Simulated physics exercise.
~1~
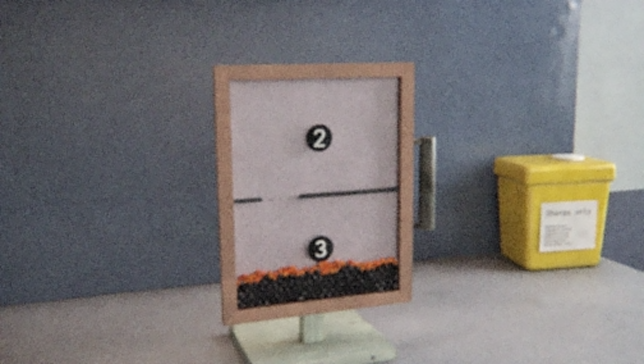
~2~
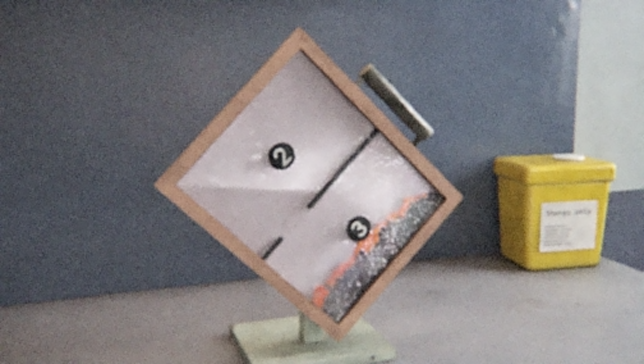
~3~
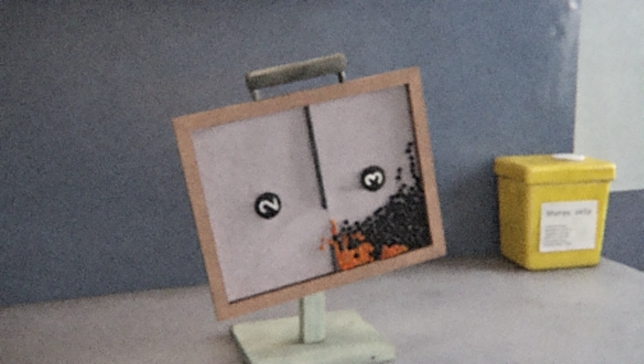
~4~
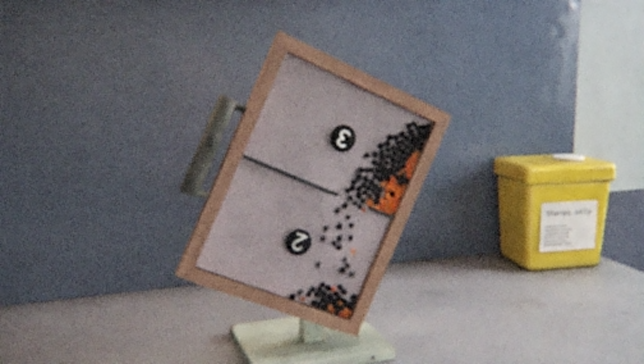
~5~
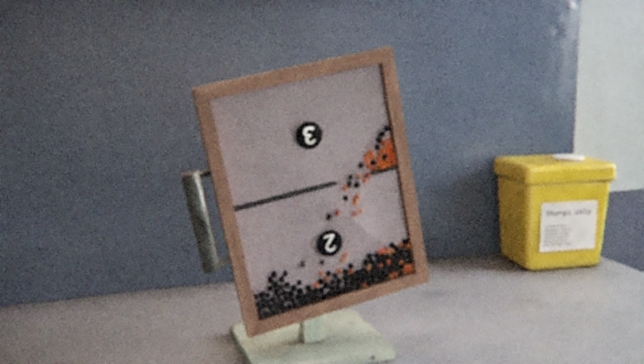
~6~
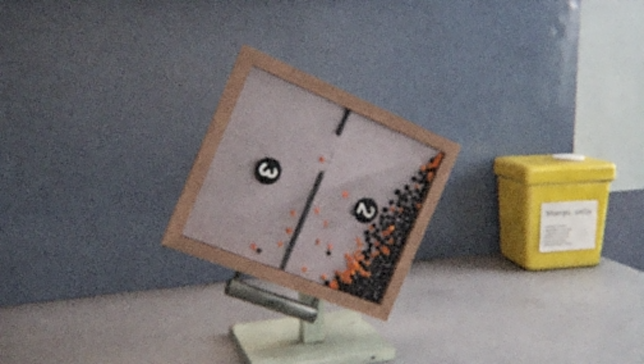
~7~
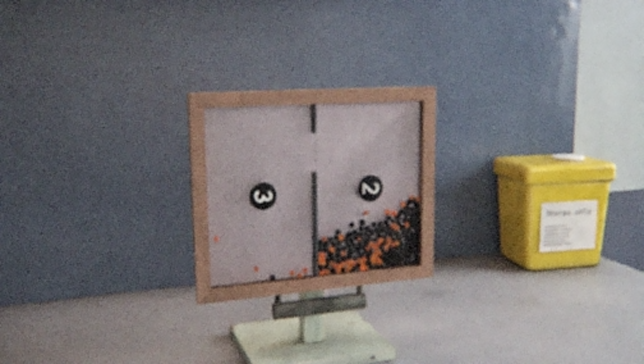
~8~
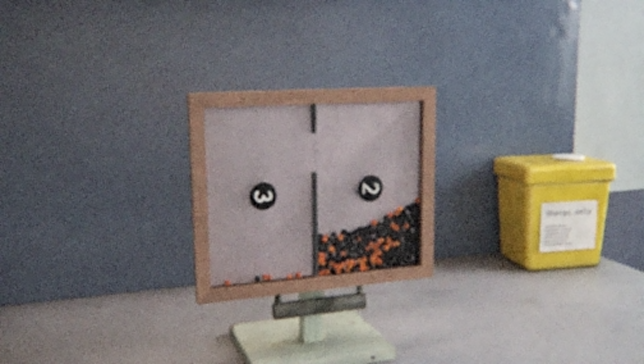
Framed box of black and orange beads turning anticlockwise on a stand, beads spilling past a divider and settling lower right.
